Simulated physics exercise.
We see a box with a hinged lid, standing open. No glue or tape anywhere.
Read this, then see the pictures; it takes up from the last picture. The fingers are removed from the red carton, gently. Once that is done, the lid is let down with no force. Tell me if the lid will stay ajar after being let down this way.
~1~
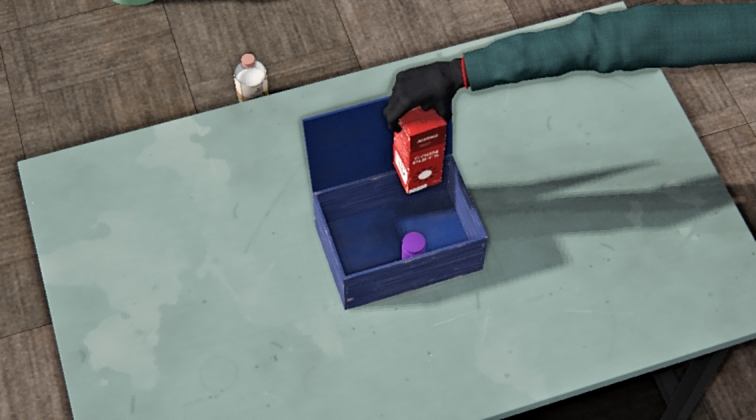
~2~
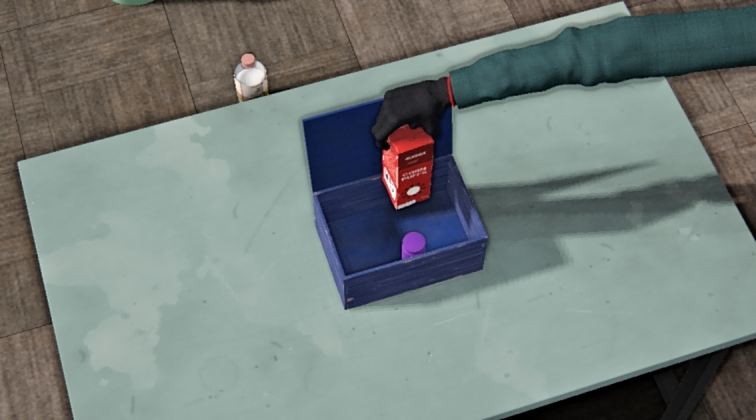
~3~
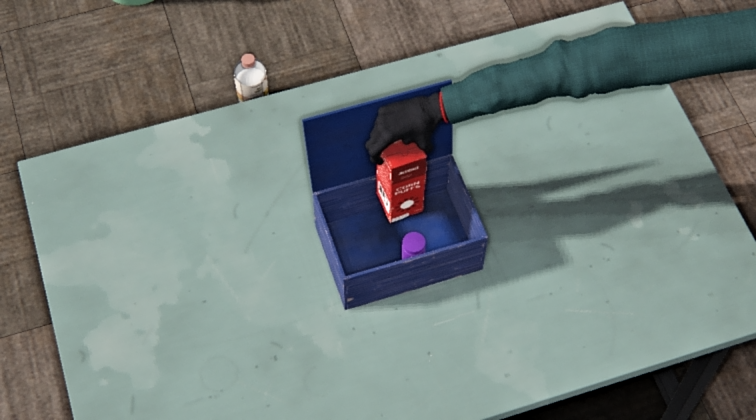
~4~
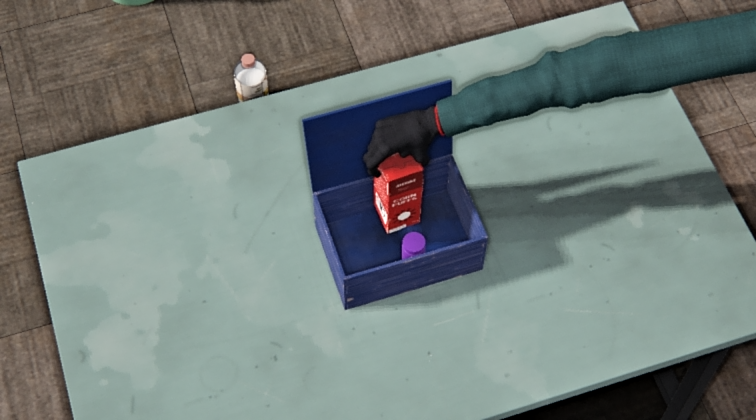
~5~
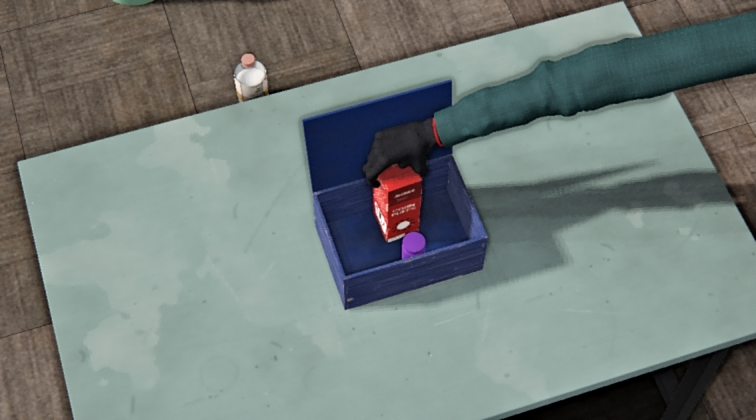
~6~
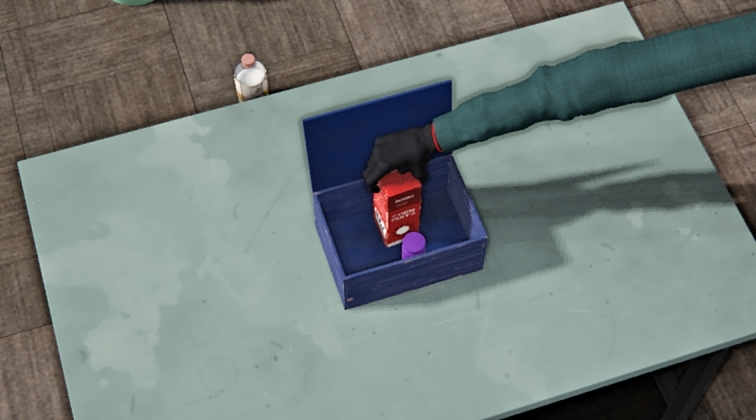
My guess is the lid ends up unseated.
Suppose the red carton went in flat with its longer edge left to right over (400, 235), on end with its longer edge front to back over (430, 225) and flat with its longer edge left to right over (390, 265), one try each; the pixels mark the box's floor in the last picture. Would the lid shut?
The lid goes all the way down the first time, stays partly open the second time and goes all the way down the third time.
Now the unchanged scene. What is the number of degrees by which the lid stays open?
Lid angle from rim - close to 35°.
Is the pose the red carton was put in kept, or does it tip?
At the finish it goes crooked.
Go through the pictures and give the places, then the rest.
On its way; red carton (419, 145); purple shaker (414, 253), in the first picture.
On its way; red carton (407, 161); purple shaker (414, 253), in the second picture.
On its way; red carton (400, 176); purple shaker (414, 253), in the third picture.
On its way; red carton (398, 188); purple shaker (414, 253), in the fourth picture.
On its way; red carton (397, 197); purple shaker (414, 253), in the fifth picture.
Put in, still held; red carton (397, 203); purple shaker (414, 253), in the sixth picture.
Then, 1.50 s after the last picture, lid 71° above the rim.
Then, 2.20 s after the last picture, lid 43° above the rim; red carton tipped 20° from how it was near (404, 217); purple shaker tipped 4° from how it was.
At rest, lid 34° above the rim; moved from the start, red carton; left askew, purple shaker. Seen from the same camera at the end, red carton near (406, 222).
